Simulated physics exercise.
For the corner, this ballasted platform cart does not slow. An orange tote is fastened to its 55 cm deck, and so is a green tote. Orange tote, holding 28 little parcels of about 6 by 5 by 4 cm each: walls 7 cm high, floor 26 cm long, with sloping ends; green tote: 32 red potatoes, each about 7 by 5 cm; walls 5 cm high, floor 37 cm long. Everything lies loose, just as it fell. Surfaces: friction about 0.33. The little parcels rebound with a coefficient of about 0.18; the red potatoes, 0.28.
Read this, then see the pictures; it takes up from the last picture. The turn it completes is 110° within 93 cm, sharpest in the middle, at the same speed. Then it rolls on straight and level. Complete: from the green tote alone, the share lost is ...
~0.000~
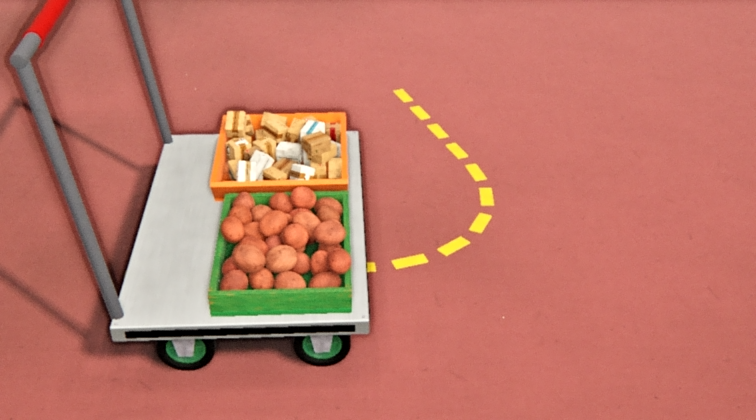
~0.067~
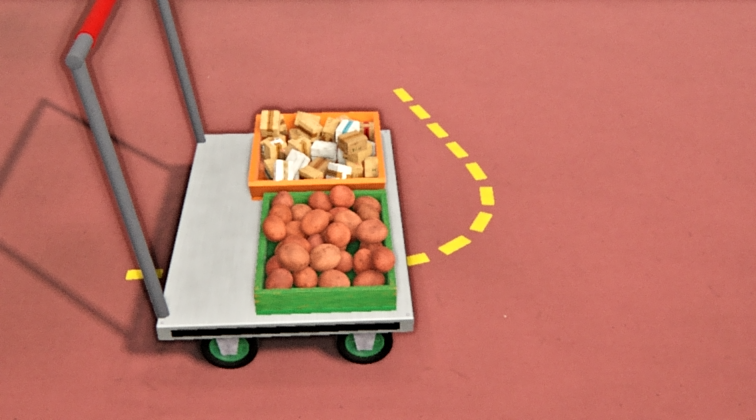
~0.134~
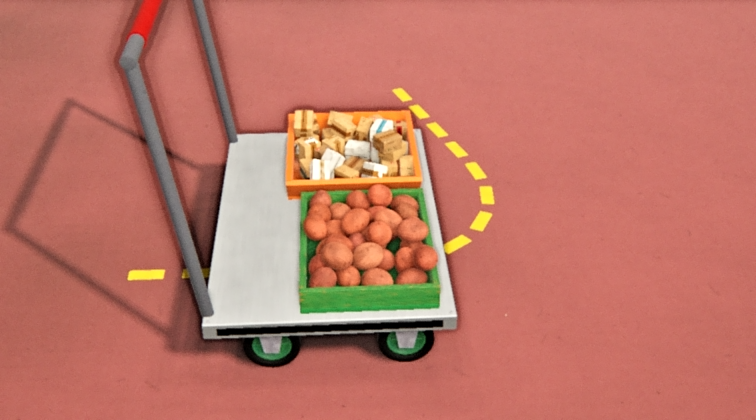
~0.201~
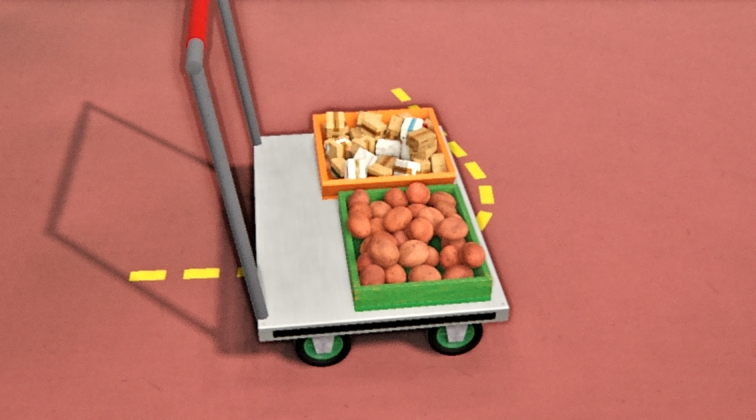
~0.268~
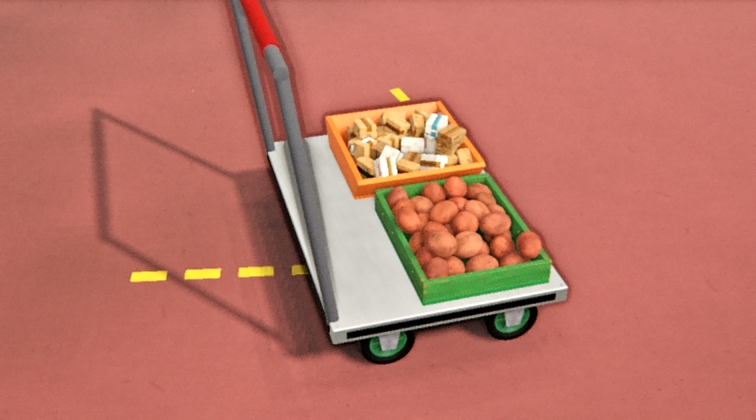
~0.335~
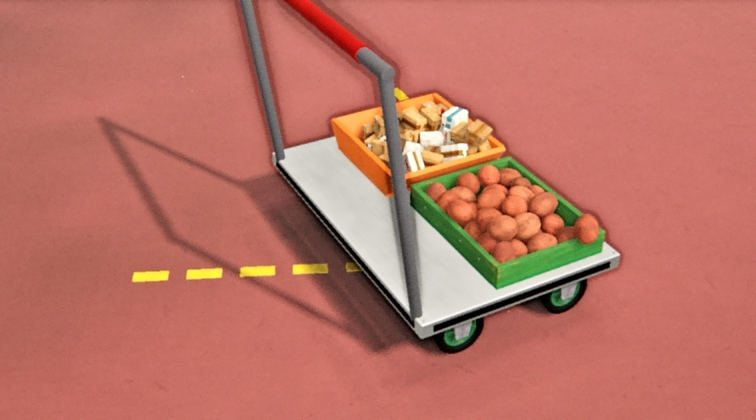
... more than a sixth.
After 0.47 s, 1 of 28 out of the orange tote and 1 of 32 out of the green tote.
After 0.61 s, 1 of 28 out of the orange tote and 6 of 32 out of the green tote.
After 0.82 s, 1 of 28 out of the orange tote and 8 of 32 out of the green tote.
When it is over (at 1.27 s), 1 of 28 out of the orange tote and 8 of 32 out of the green tote. Asked share, 8 of 32, 25 per cent.
